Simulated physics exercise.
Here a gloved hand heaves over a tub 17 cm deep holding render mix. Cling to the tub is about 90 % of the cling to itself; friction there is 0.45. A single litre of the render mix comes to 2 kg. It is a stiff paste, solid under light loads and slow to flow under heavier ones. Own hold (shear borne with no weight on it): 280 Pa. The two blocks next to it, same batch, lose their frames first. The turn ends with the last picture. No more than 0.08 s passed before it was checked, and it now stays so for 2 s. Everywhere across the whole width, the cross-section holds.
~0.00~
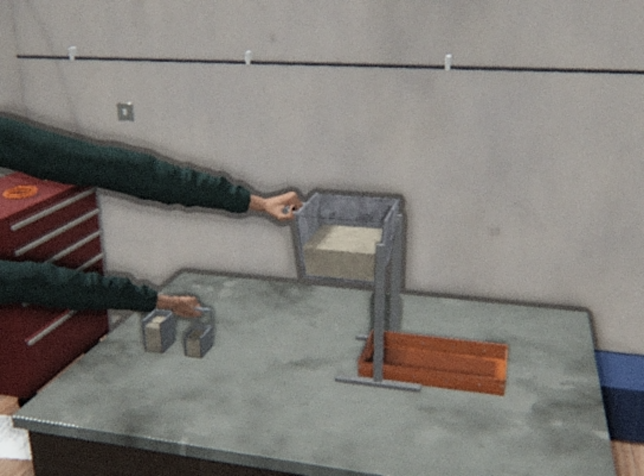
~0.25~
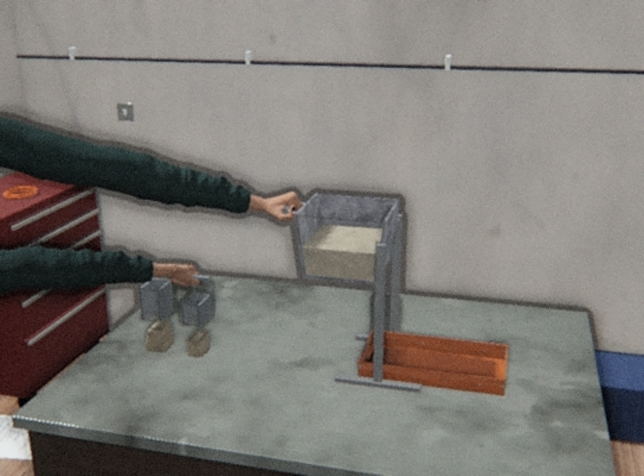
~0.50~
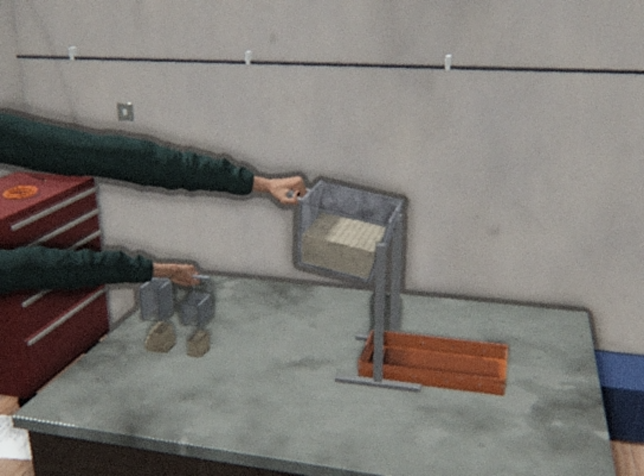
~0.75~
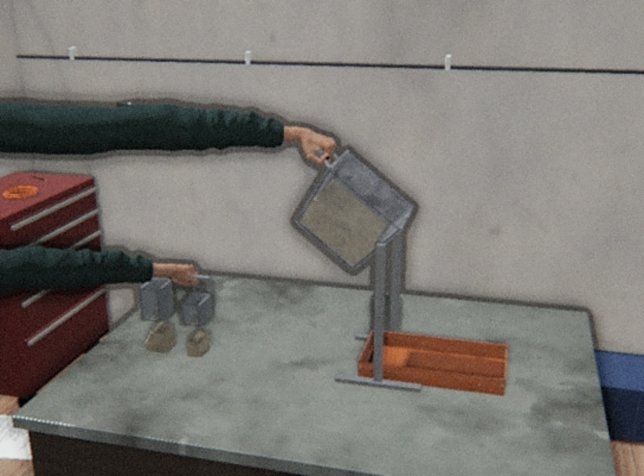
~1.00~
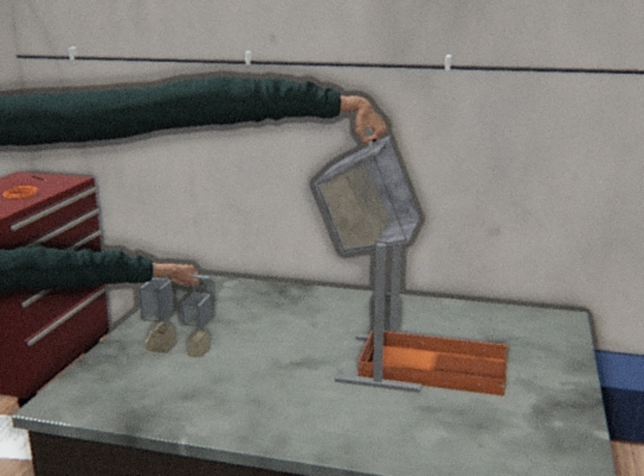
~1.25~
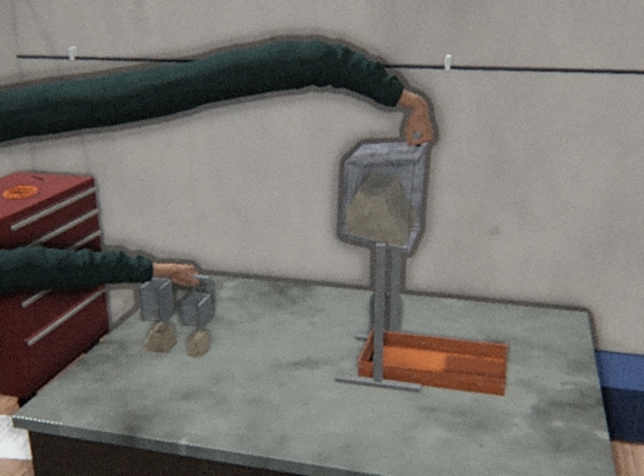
A hand lifts grey casings off two small blocks, then another swings a raised tub sideways.
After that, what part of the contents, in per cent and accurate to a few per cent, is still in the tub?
The part still in the tub is near 56 out of 100.
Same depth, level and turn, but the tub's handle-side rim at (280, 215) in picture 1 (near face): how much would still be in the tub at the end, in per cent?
Close to 45 per cent would still be in the tub.
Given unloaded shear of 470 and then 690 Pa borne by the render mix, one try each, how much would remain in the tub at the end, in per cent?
The two runs give near 70 % and near 65 % respectively.
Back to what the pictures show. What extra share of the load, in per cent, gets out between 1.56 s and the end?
I'd say close to 12 in a hundred.
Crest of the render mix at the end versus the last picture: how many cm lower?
About 7 cm.
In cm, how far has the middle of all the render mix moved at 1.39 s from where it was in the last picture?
It has moved around 4 centimetres.
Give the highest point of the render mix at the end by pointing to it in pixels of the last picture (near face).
Looking at the last picture, I'd put it at about (364, 217).
After 1.39 s, the tub is at 92 degrees and holds 91 %.
After 1.56 s, the tub is at 92 degrees and holds 68 %.
After 1.73 s, the tub is at 92 degrees and holds 58 %.
After 1.90 s, the tub is at 92 degrees and holds 56 %.
After 3.25 s, at the end, the tub is at 92 degrees and holds 56 %.
